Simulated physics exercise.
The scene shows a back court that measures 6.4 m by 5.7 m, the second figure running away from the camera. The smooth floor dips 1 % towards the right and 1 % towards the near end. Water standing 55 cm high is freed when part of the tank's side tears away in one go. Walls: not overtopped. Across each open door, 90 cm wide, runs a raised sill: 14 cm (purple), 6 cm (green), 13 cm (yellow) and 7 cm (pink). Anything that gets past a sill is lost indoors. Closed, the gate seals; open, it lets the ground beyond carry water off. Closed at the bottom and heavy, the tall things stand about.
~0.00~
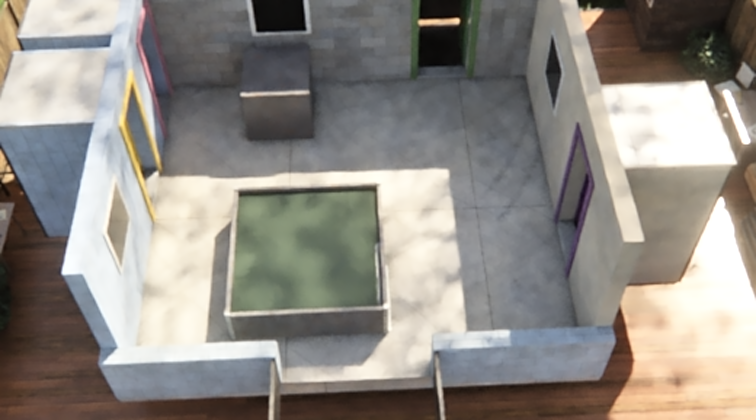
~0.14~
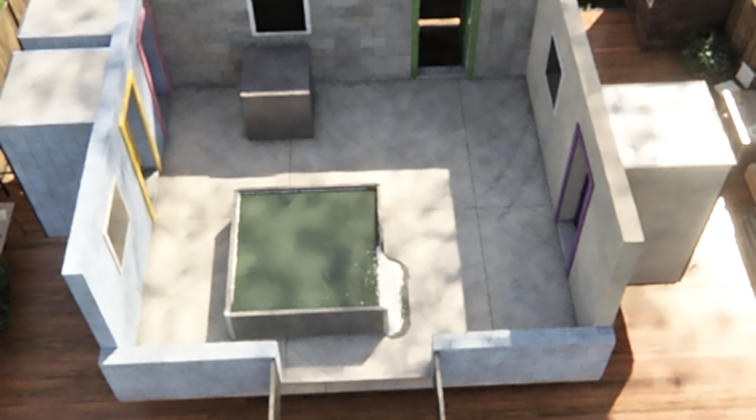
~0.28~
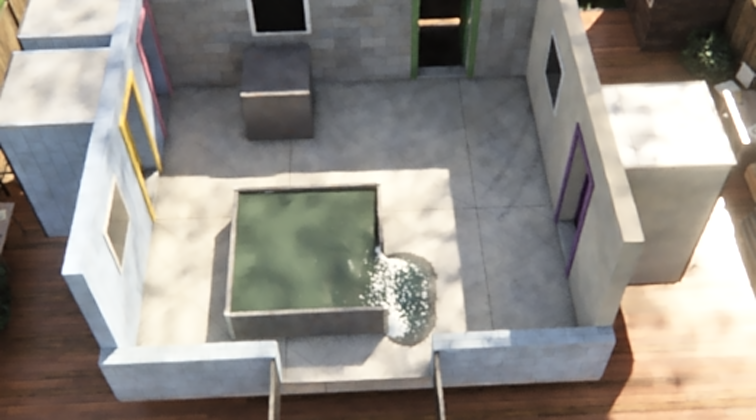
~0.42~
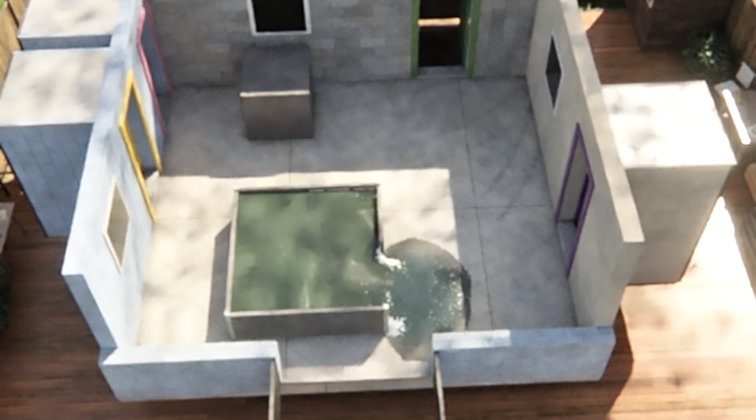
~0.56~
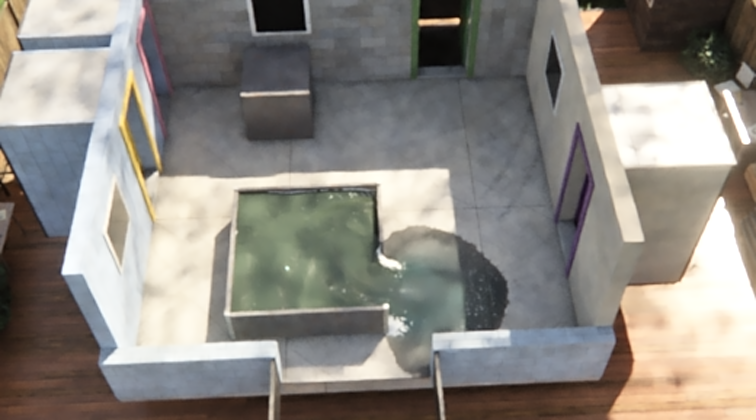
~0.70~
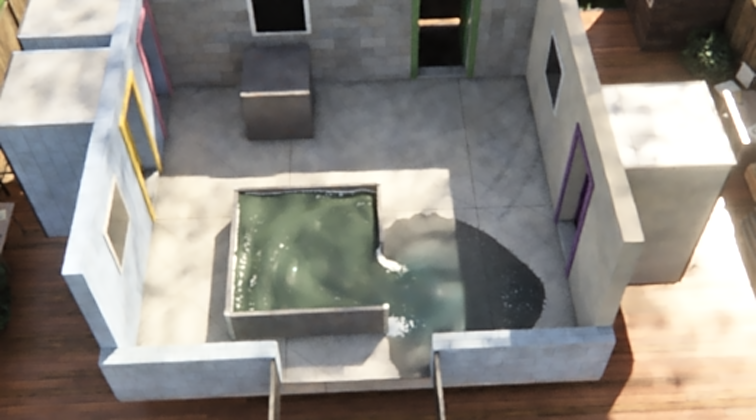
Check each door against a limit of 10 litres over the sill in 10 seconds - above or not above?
Outcome: Purple door: Tops it; green door: Tops it; yellow door: Fails to top it; pink door: Fails to top it.
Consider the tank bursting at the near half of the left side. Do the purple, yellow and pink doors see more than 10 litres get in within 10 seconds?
Then it goes purple fine, yellow fine, pink too high.
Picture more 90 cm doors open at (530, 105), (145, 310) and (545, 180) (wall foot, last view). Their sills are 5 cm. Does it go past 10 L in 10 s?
In turn: Beyond it, short of it, beyond it.
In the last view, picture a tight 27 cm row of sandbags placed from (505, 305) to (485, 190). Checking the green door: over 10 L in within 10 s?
Then, for the green door, it's higher.
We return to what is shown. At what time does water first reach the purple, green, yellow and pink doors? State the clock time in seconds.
Purple: 1.0 s; green: 3.8 s; yellow: 8.5 s; pink: 6.5 s.
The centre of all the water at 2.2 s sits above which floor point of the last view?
Centre: Approx. (383, 282) px.
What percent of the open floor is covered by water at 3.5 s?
Covered: Roughly 35 per cent.
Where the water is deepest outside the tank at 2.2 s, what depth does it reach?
Max around 46 cm.
After 1.4 s water covers 20 % of the floor and is deepest (48 cm) near (578, 355); purple door 21 cm at the sill, 1 L in, green door not reached, yellow door not reached, pink door not reached.
After 2.2 s water covers 25 % of the floor and is deepest (46 cm) near (576, 344); purple door 27 cm at the sill, 22 L in, green door not reached, yellow door not reached, pink door not reached.
After 3.5 s water covers 35 % of the floor and is deepest (30 cm) near (571, 322); purple door 21 cm at the sill, 71 L in, green door not reached, yellow door not reached, pink door not reached.
After 6.0 s water covers 60 % of the floor and is deepest (21 cm) near (569, 311); purple door 18 cm at the sill, 96 L in, green door 13 cm at the sill, 69 L in, yellow door not reached, pink door not reached.
After 10.0 s water covers 80 % of the floor and is deepest (12 cm) near (578, 355); purple door 11 cm at the sill, 103 L in, green door 9 cm at the sill, 125 L in, yellow door 5 cm at the sill, 0 L in, pink door 4 cm at the sill, 1 L in.
